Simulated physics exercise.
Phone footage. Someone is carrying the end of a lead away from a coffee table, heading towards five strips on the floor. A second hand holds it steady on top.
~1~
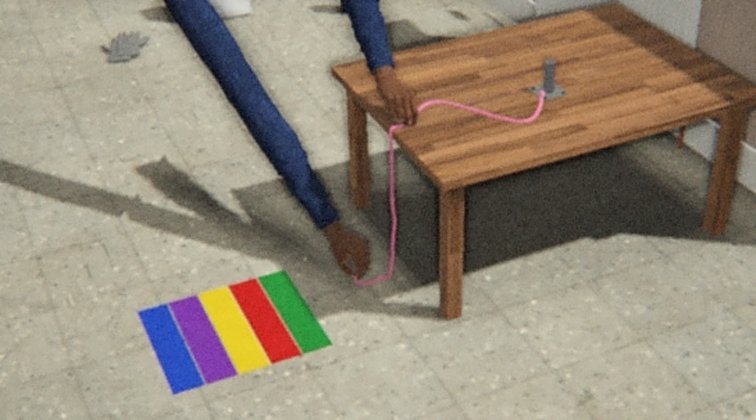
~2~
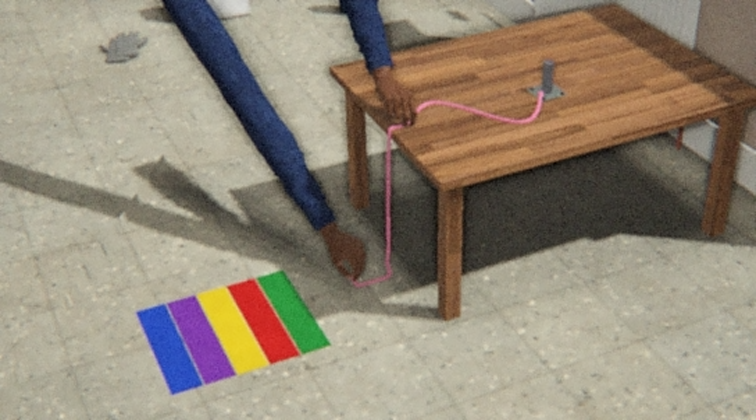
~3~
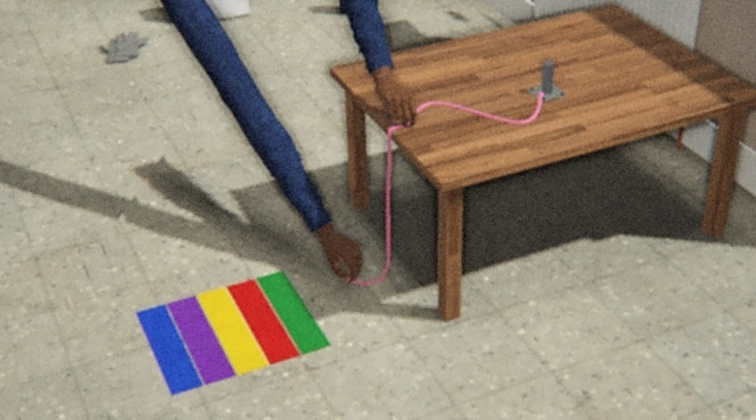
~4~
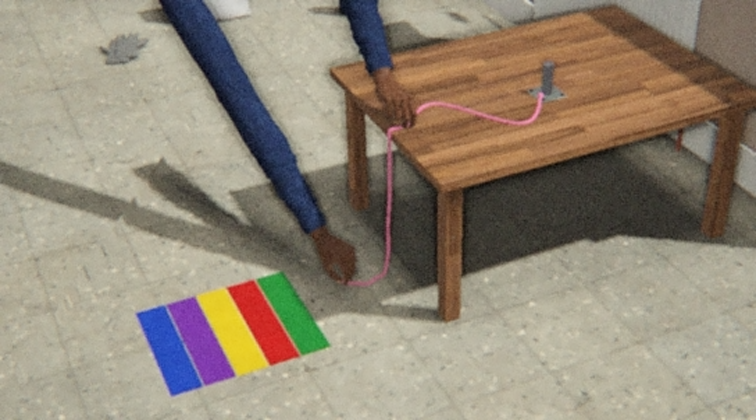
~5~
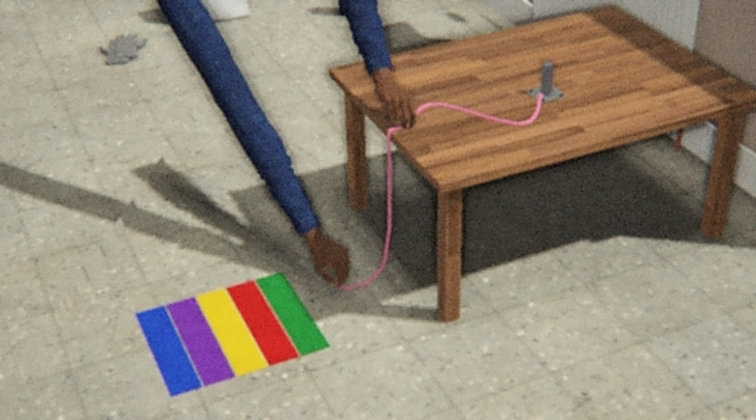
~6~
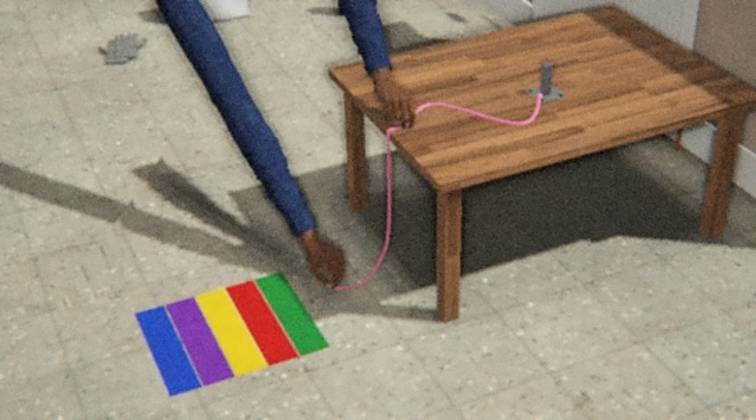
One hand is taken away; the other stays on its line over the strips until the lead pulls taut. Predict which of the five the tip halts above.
I expect it over the blue strip.
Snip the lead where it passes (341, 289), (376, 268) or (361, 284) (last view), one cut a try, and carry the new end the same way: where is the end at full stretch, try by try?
About (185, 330) first, then about (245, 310), and finally about (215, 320).
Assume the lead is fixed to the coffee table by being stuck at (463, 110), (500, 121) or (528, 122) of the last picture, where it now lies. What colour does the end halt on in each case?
Per pin spot: Yellow / purple / purple.
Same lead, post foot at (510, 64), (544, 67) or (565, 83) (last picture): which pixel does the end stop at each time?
Approximate pixels in order: (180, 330), (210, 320), (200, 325).
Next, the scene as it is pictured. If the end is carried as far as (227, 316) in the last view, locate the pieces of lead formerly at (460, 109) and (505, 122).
The first lands at (421, 125), while the second lands at (466, 113).
Soon after, end near (227, 316); over yellow.
After that, end near (188, 327); over purple.
At the stop, end near (165, 334); over blue. It halts on the blue strip.
